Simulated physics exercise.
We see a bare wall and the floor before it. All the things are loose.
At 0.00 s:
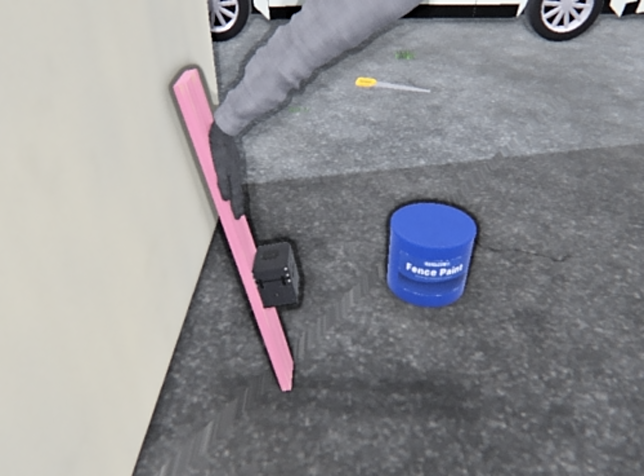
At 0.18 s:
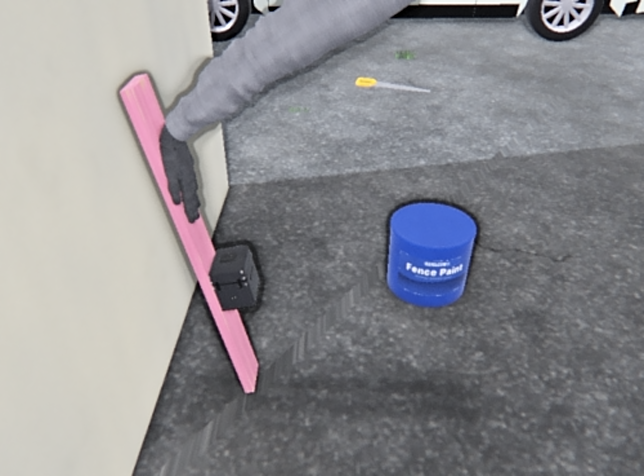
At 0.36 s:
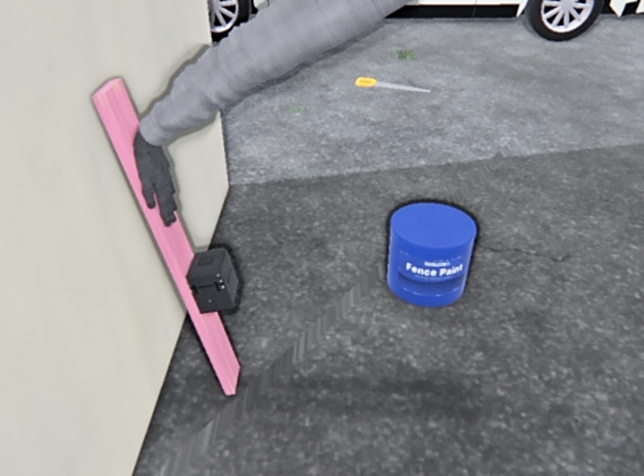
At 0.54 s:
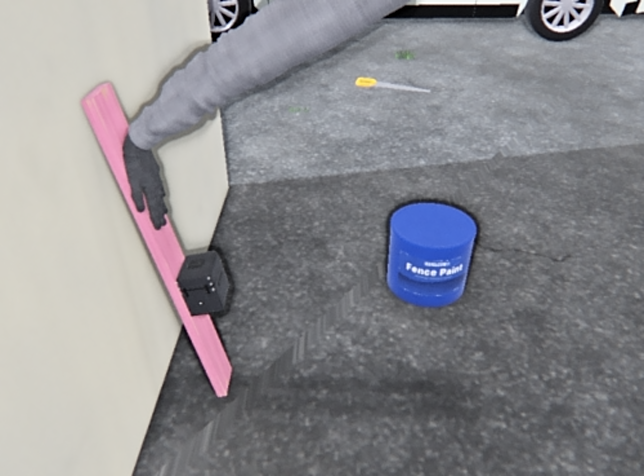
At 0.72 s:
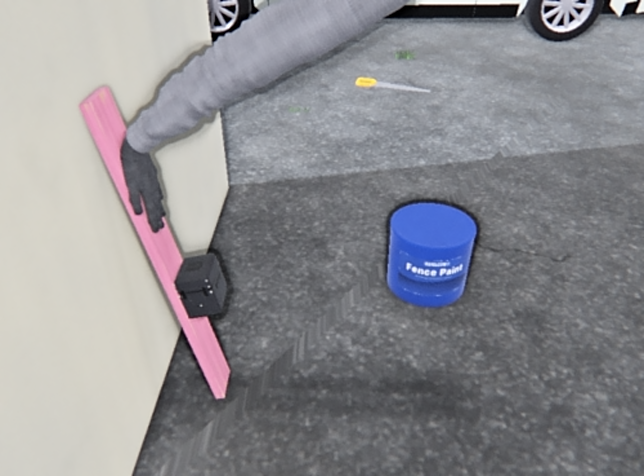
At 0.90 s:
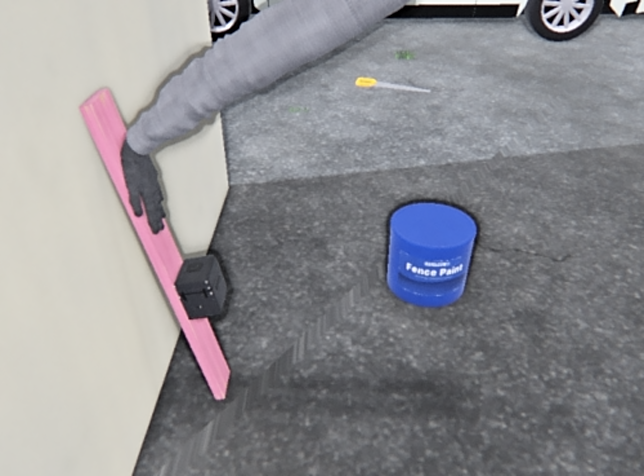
At the start, a gray-sleeved arm with a dark hand holds a slanted pink plank, a small black box against it, near a bare wall, with a blue pail to the right. The hand shifts the plank left to the wall, the box moving along, then both stay nearly still while the pail remains in place.
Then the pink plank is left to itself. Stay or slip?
As it turns out, it stays up.
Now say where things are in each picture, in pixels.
Not yet at the wall; pink plank (246, 255); blue pail (429, 254), in the first picture.
Not yet at the wall; pink plank (204, 258); blue pail (429, 254), in the second picture.
Not yet at the wall; pink plank (182, 261); blue pail (429, 254), in the third picture.
Not yet at the wall; pink plank (172, 264); blue pail (429, 254), in the fourth picture.
Propped up under the hand; pink plank (170, 266); blue pail (429, 254), in the fifth picture.
Propped up under the hand; pink plank (170, 268); blue pail (429, 254), in the sixth picture.
After 1.20 s, no change.
After 1.60 s, pink plank resting near (170, 268).
In the end (2.2 s), both unmoved. At the end, from the last picture's camera, pink plank near (170, 268). The plank holds.
